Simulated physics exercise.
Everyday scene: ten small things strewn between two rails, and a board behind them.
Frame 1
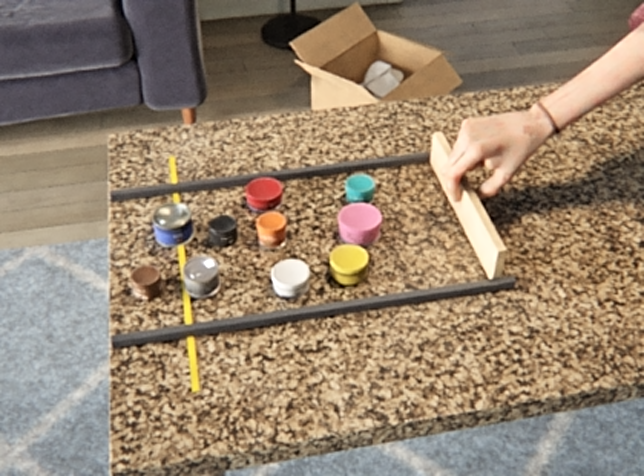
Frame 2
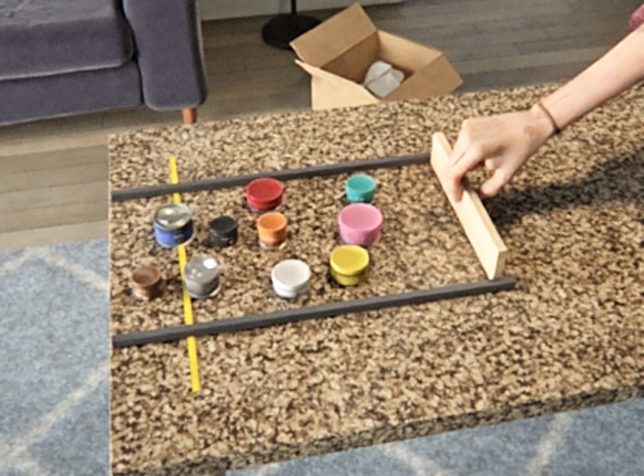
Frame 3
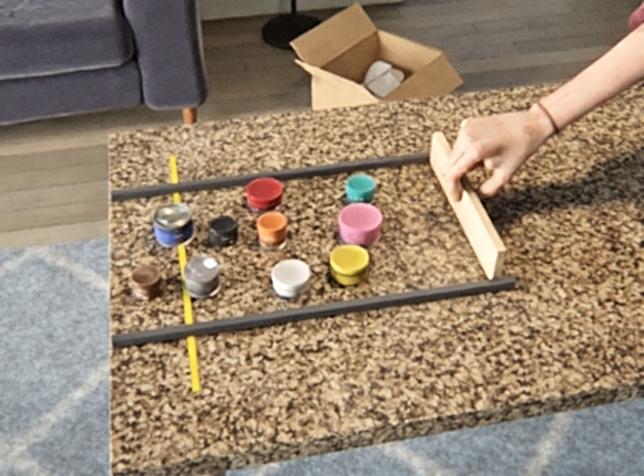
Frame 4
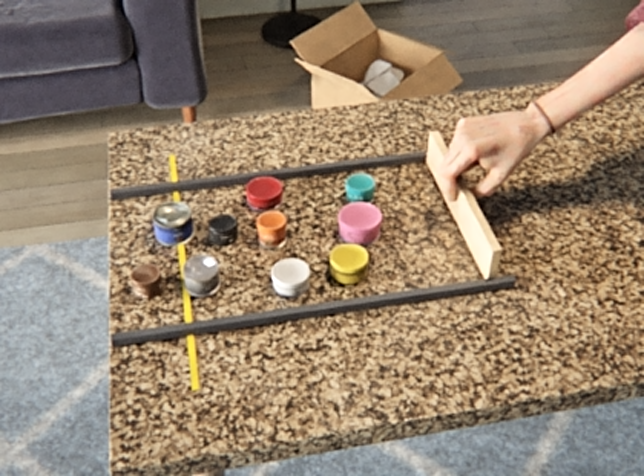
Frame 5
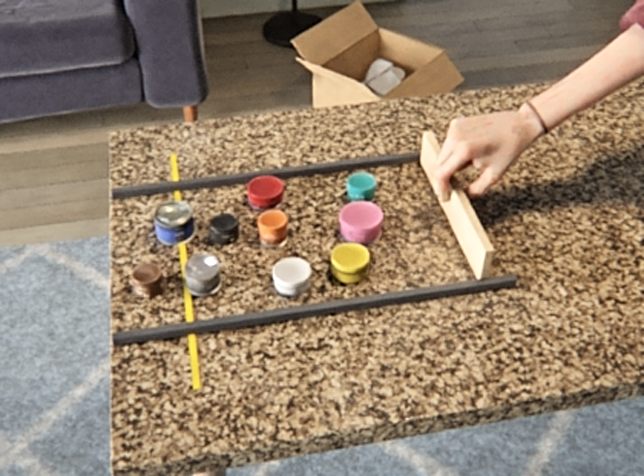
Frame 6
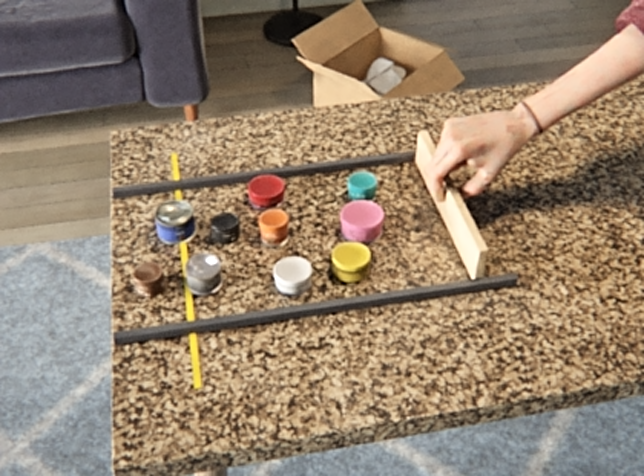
The footage shows ten small, colourful pots spread between two dark rails on a speckled countertop, with a yellow strip crossing at left. A hand holds a wooden board upright behind them, then slides it slightly to the left.
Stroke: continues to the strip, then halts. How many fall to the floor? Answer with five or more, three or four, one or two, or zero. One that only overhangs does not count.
The count that falls is one or two.
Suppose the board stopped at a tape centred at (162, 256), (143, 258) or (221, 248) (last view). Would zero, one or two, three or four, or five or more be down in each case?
So, going place by place, I'd say either one or two; five or more; no fall at all.
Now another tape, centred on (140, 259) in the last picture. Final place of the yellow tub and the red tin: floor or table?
Yellow tub: Still there. Red tin: Still there.
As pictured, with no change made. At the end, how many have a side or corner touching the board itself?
4 of them.
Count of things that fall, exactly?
Total: 1.
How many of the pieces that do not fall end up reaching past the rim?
I'd put it at 0.
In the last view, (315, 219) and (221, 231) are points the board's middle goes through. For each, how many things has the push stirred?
Counts: 6 / 10.
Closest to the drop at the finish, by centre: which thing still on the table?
That would be the orange pot.
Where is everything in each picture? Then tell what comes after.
The first frame shows brown tub (147, 283); blue pot (173, 225); grey tin (202, 277); board (465, 202); tape (182, 256).
The second frame shows blue pot (174, 225); red tin (265, 196).
The third frame shows grey tin (202, 277); board (465, 202).
The fourth frame shows brown tub (147, 281); white tin (291, 278).
The fifth frame shows blue pot (175, 223); black tub (225, 229).
The sixth frame shows brown tub (149, 280); blue pot (176, 222); grey tin (204, 274); board (448, 201); tape (184, 252).
Soon after, none off yet; brown tub at rest near (149, 280); blue pot at rest near (176, 222); grey tin at rest near (204, 274).
Then, none off yet; brown tub at rest near (149, 280); blue pot moved a little near (161, 220); grey tin moved a little near (184, 274).
By the end, the number that fall off is one or two; fallen, brown tub.
